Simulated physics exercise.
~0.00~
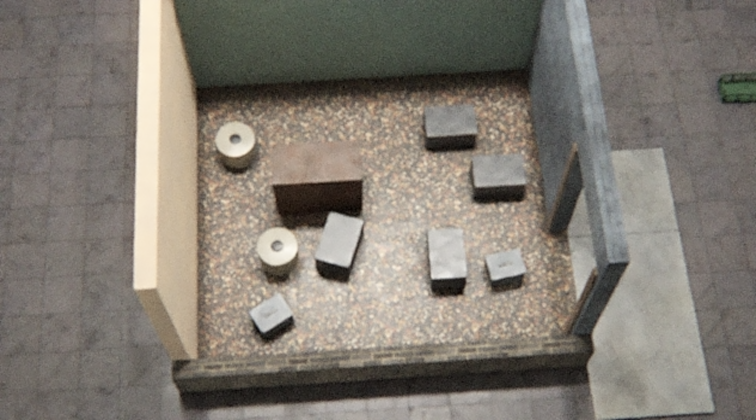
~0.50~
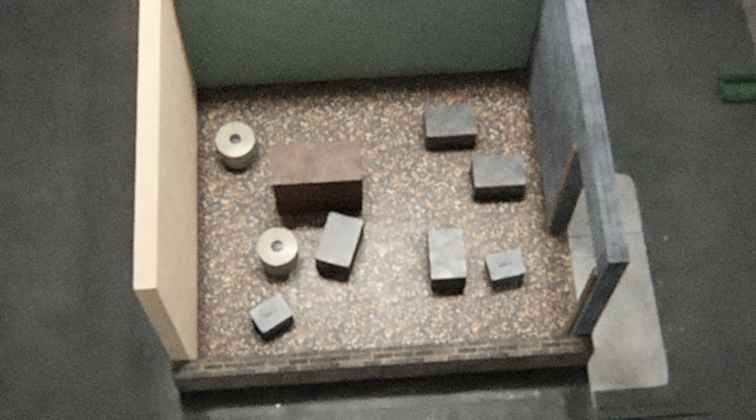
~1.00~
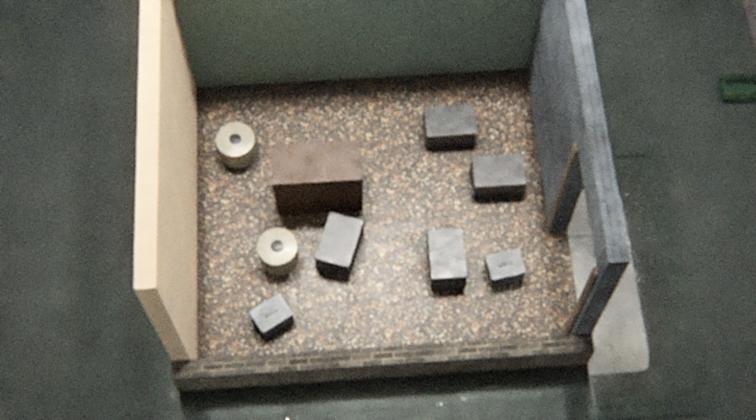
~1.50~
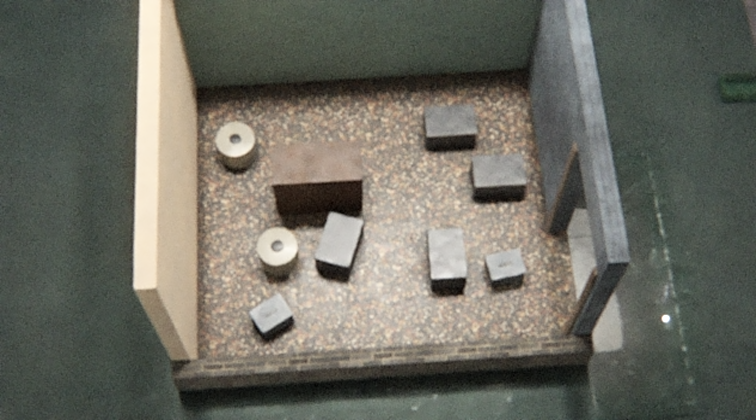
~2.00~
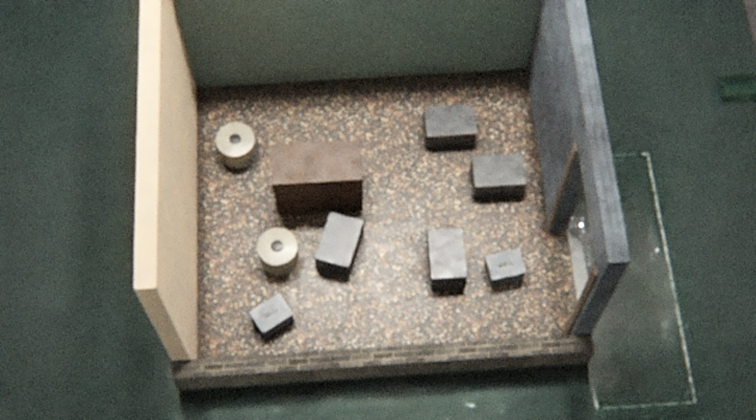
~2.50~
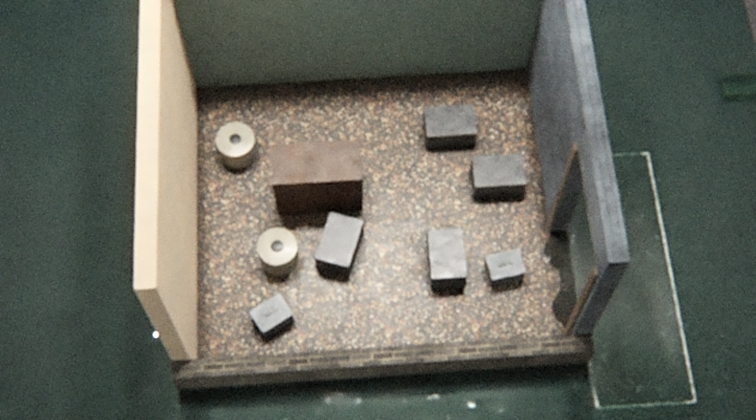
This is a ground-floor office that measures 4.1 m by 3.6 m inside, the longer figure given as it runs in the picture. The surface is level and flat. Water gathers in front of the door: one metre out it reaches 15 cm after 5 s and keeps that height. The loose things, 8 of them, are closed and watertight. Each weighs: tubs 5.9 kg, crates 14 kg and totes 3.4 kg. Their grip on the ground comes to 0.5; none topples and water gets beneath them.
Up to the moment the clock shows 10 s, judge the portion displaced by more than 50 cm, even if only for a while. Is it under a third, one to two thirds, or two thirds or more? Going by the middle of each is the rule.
The shifted amount is moderate, between a third and two thirds.
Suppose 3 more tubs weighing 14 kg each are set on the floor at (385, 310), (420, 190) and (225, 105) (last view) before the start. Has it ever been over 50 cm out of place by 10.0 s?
In order: Below the mark, below the mark, below the mark.
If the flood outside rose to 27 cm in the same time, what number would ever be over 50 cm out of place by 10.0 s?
Then 6 of them.
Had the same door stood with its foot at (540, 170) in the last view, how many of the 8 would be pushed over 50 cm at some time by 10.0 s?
Then it comes to 3.
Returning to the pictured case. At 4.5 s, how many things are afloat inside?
1.
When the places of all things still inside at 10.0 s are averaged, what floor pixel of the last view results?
At about (342, 185).
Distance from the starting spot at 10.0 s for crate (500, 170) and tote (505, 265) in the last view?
One is off by 0 cm, the other by 300 cm, in the order asked.
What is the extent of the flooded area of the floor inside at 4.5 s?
2.5 m2.
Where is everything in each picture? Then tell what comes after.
In the first frame, a tub at (277, 246), on the bottom; a crate at (447, 253) rests on the ground; water covers 0.0 m2; 0 of 8 have shifted.
In the second frame, a tub at (277, 246), on the bottom; a crate at (447, 253) rests on the ground; 0.0 m2 under water; 0 of 8 have shifted.
In the third frame, a tub at (277, 246) rests on the ground; a crate at (447, 253) rests on the ground; water covers 0.0 m2; 0 of 8 have shifted.
In the fourth frame, a tub at (277, 246), on the bottom; a crate at (447, 253) rests on the ground; 0.0 m2 under water; 0 of 8 have shifted.
In the fifth frame, a tub at (277, 246) rests on the ground; a crate at (447, 253), on the bottom; water covers 0.0 m2; 0 of 8 have shifted.
In the sixth frame, a tub at (277, 246), on the bottom; a crate at (447, 253) rests on the ground; water covers 0.0 m2; 0 of 8 have shifted.
After 3.5 s 0 of 8 are over 50 cm from their spots; 0 afloat.
After 4.5 s 0 of 8 are over 50 cm from their spots; 1 afloat.
After 7.0 s 1 of 8 are over 50 cm from their spots; 0 afloat.
After 10.0 s 3 of 8 are over 50 cm from their spots, and 3 have been at some point; 3 afloat.
